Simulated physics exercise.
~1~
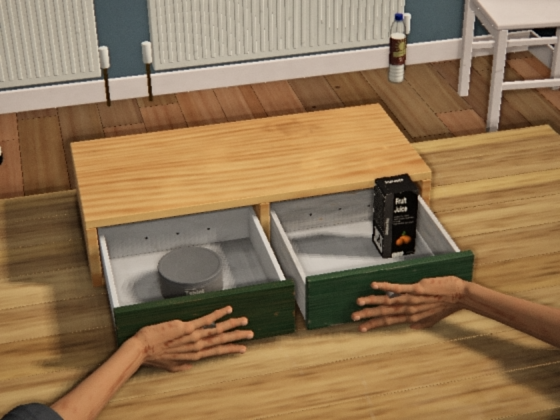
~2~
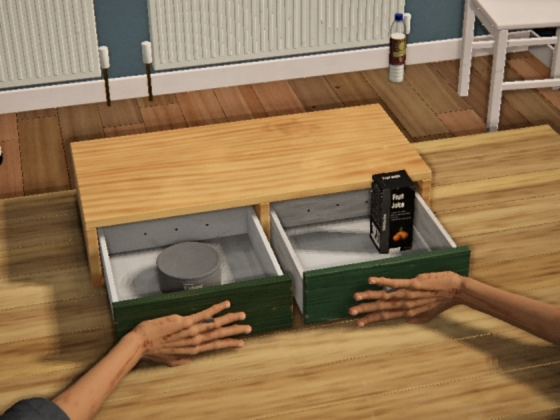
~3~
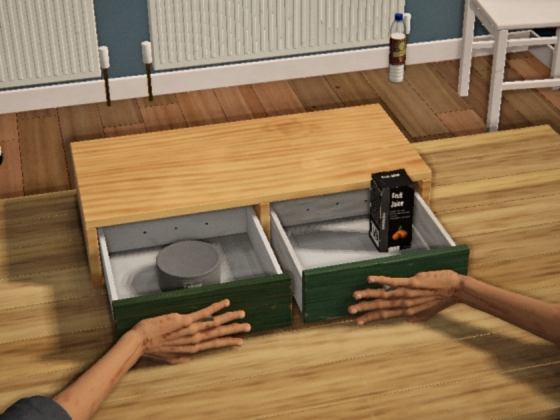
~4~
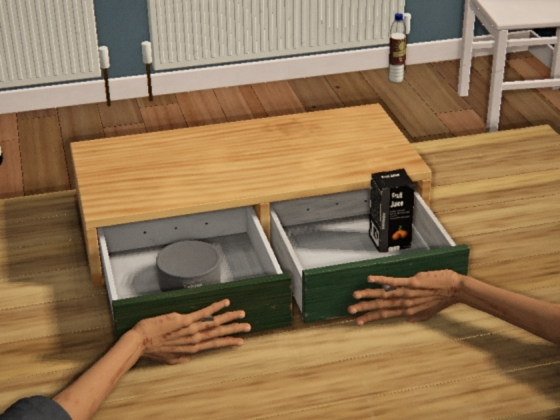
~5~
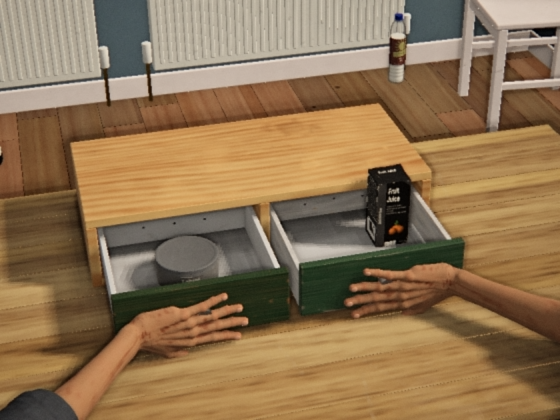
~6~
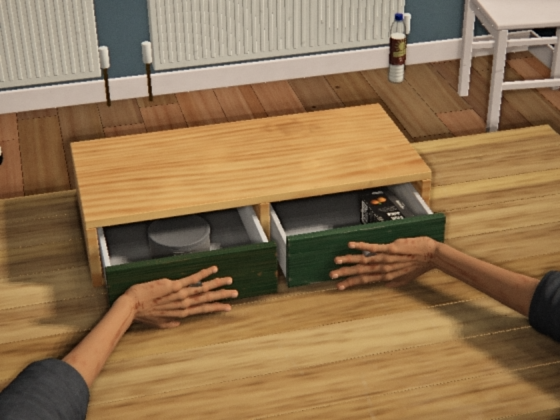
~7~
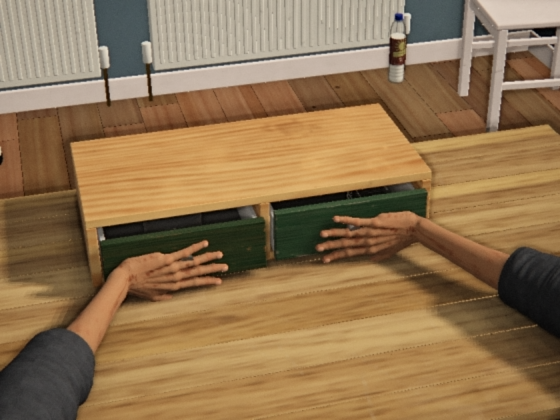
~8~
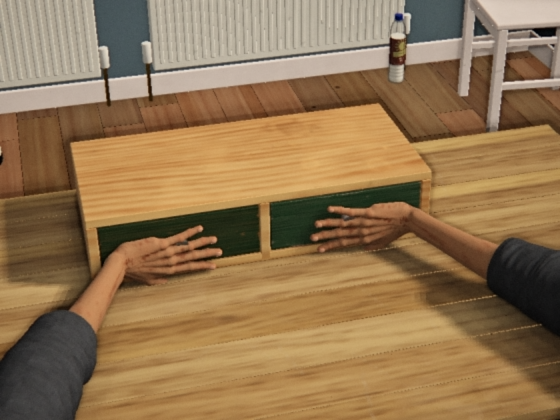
In a room, two hands push both green drawers shut as a black carton topples.
